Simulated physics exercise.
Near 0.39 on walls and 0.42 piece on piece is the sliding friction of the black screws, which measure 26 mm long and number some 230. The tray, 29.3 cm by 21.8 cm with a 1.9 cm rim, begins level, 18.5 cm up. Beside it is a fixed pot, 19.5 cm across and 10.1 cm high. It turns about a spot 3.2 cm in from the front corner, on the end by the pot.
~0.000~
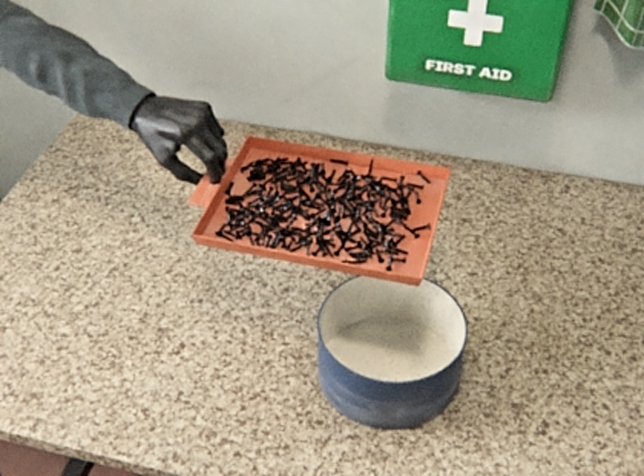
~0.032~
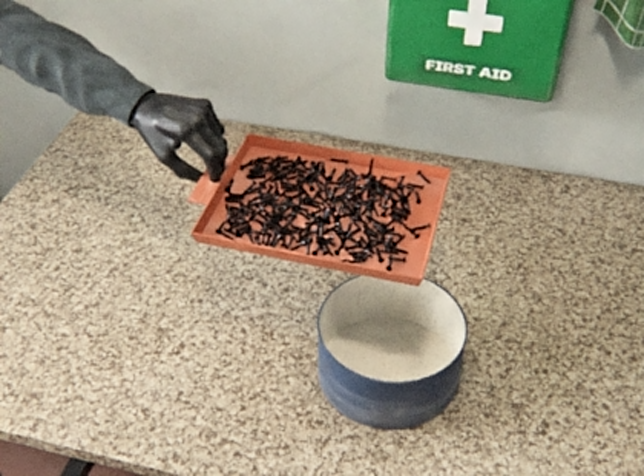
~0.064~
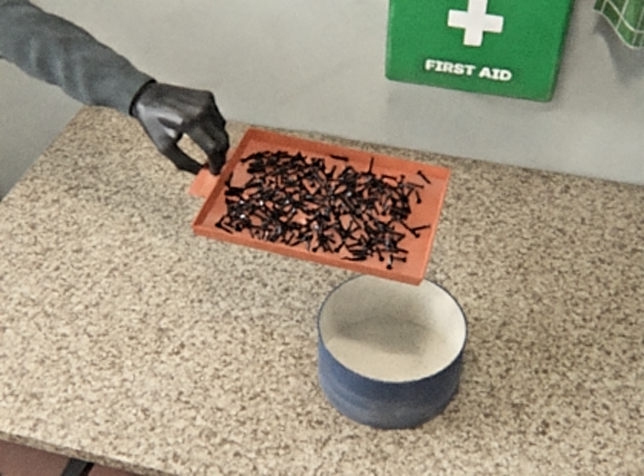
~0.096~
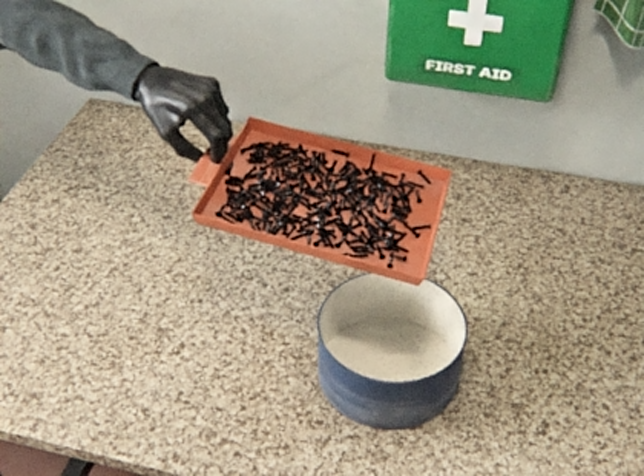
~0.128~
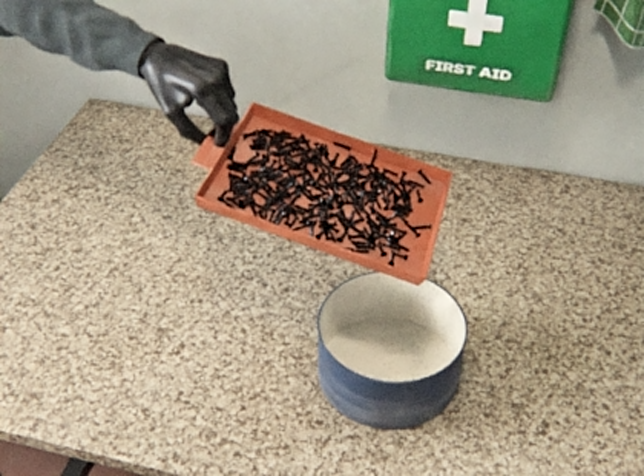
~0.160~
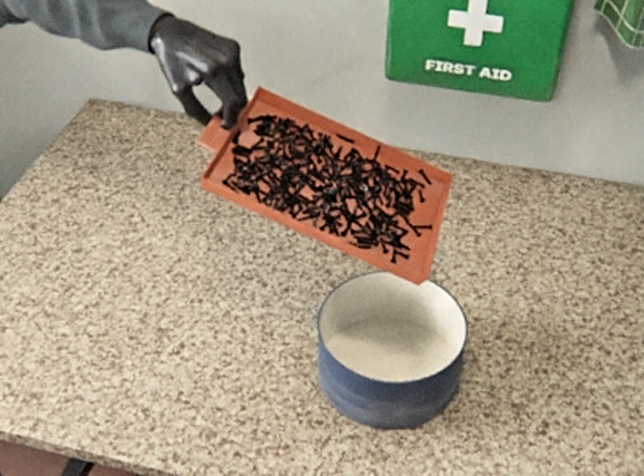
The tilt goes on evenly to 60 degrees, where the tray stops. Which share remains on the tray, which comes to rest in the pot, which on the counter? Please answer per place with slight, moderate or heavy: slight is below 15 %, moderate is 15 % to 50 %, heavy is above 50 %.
Per place: Tray moderate, pot slight, counter heavy.
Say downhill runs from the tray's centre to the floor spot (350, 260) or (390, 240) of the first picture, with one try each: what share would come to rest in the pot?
That would be close to 65 per cent, then close to 30 per cent.
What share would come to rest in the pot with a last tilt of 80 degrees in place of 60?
5 %.
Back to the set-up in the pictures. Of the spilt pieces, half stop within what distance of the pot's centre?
Close to 22 cm, give or take.
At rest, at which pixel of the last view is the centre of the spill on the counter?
At rest, its centre lies at about (490, 301).
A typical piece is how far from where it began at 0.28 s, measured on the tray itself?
About 1 cm.
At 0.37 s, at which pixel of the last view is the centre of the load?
Near (389, 163).
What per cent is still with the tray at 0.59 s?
Something like 70 percent, roughly.
After 0.28 s, tilt 42 degrees; the tray holds 100 %, the pot 0 %.
Then, at 0.37 s, tilt 57 degrees; the tray holds 100 %, the pot 0 %.
After 0.59 s, tilt 60 degrees; the tray holds 70 %, the pot 0 %.
In the end, at 1.8 s, tray 25 %, pot 5 %, counter 70 %.
